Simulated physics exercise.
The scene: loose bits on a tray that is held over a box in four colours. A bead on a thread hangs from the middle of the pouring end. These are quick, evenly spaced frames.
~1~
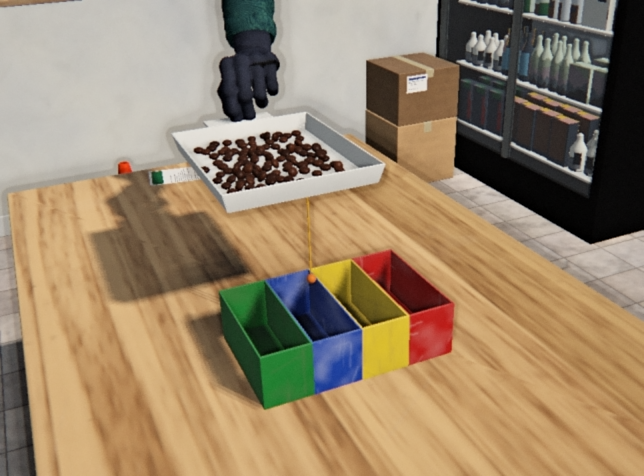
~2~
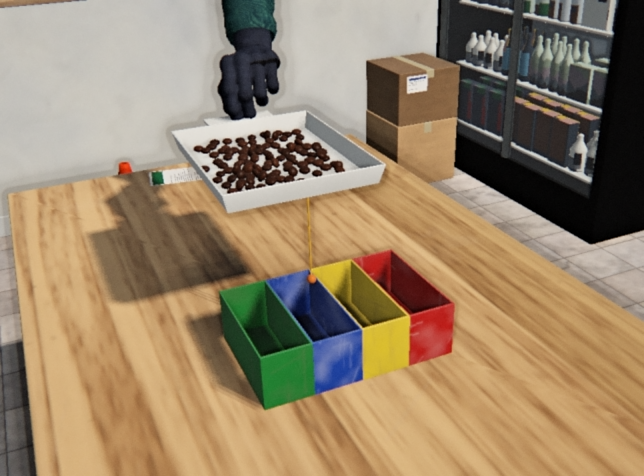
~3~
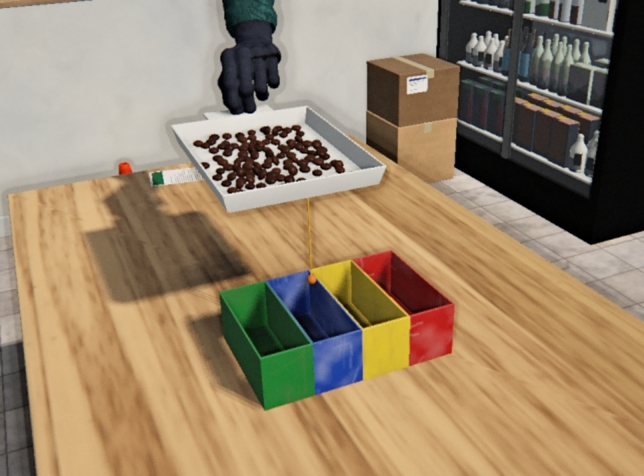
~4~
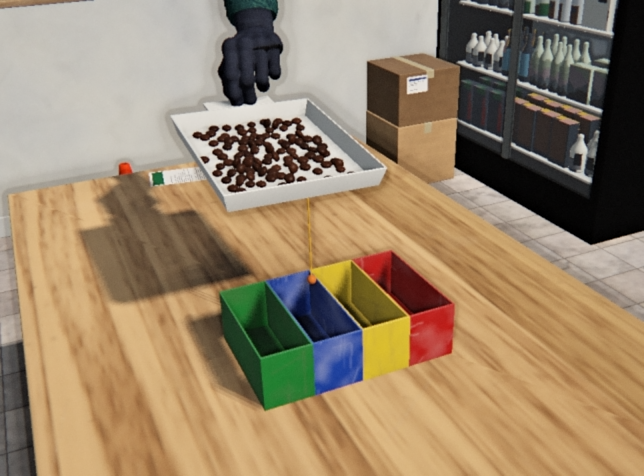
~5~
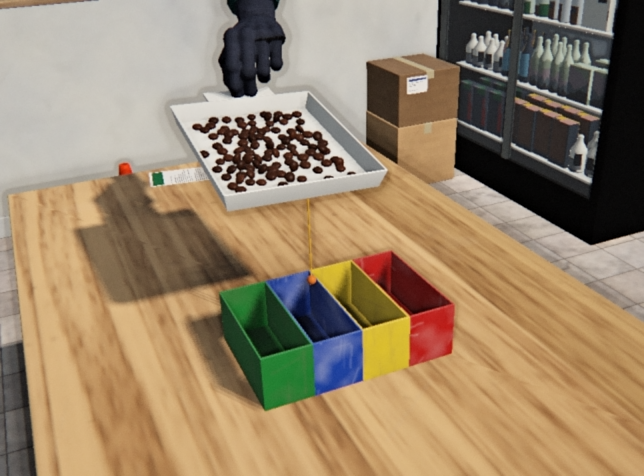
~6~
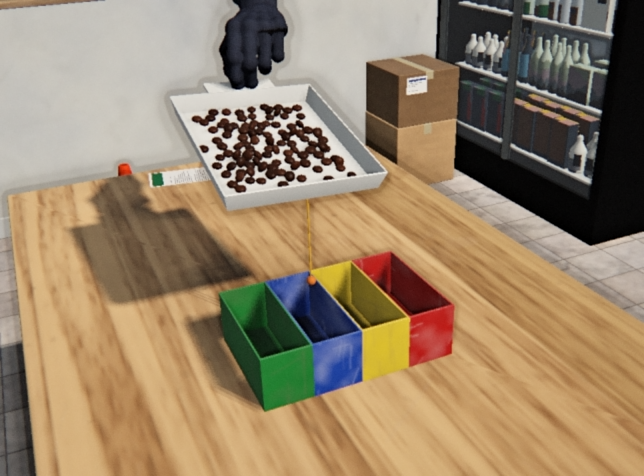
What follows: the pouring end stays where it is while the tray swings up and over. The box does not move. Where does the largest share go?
Fullest: The yellow cell.
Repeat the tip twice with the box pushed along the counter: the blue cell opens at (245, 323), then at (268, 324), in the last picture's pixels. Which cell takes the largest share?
At the first place that red cell, at the second the red cell.
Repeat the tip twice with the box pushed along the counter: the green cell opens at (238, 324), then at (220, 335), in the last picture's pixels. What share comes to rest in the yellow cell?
The first gives 30 %, the second 30 %.
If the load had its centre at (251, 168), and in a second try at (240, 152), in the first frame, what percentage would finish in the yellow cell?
About 30 and 40 per cent.
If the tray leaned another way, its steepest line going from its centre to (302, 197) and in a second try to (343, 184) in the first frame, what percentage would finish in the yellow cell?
In turn 20 and 30 in a hundred.
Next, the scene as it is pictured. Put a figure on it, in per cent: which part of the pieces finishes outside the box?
It comes to 0 per cent or so.
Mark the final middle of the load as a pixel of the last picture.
Around (369, 349).
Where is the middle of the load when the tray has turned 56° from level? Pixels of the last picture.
Near (315, 163).
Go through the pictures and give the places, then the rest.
The first picture shows corners of the pouring end at (226, 193) and (378, 163), level; middle of the load at (269, 158), flat chocolate drops; bead on its thread at (311, 279); green cell at (288, 371); blue cell at (338, 357); yellow cell at (386, 343); red cell at (431, 329).
The second picture shows corners of the pouring end at (227, 193) and (379, 164), level; middle of the load at (270, 157).
The third picture shows corners of the pouring end at (227, 193) and (379, 165), tipped barely, lowest at the right corner; middle of the load at (270, 155).
The fourth picture shows corners of the pouring end at (228, 192) and (380, 167), tipped a little, lowest at the right corner; middle of the load at (270, 150).
The fifth picture shows corners of the pouring end at (228, 192) and (381, 168), tipped a little, lowest at the right corner; middle of the load at (270, 145).
The sixth picture shows corners of the pouring end at (229, 192) and (381, 170), tipped a little, lowest at the right corner; middle of the load at (270, 141); green cell at (288, 373); blue cell at (338, 358); yellow cell at (386, 344); red cell at (431, 331).
Soon after the last picture, tray tipped steeply; all on the tray.
A little later, tray tipped right over; about two thirds on the tray; a small part in the yellow cell; a stray few in the blue cell; a stray few in the red cell; about a quarter falling or outside the box.
Later still, tray tipped past a quarter turn; about half in the yellow cell; about a quarter in the blue cell; about a quarter in the red cell; a stray few in the green cell; a stray few falling or outside the box.
At rest, tray tipped past a quarter turn; about half in the yellow cell; about a quarter in the blue cell; about a quarter in the red cell; a stray few in the green cell; a stray few outside the box.
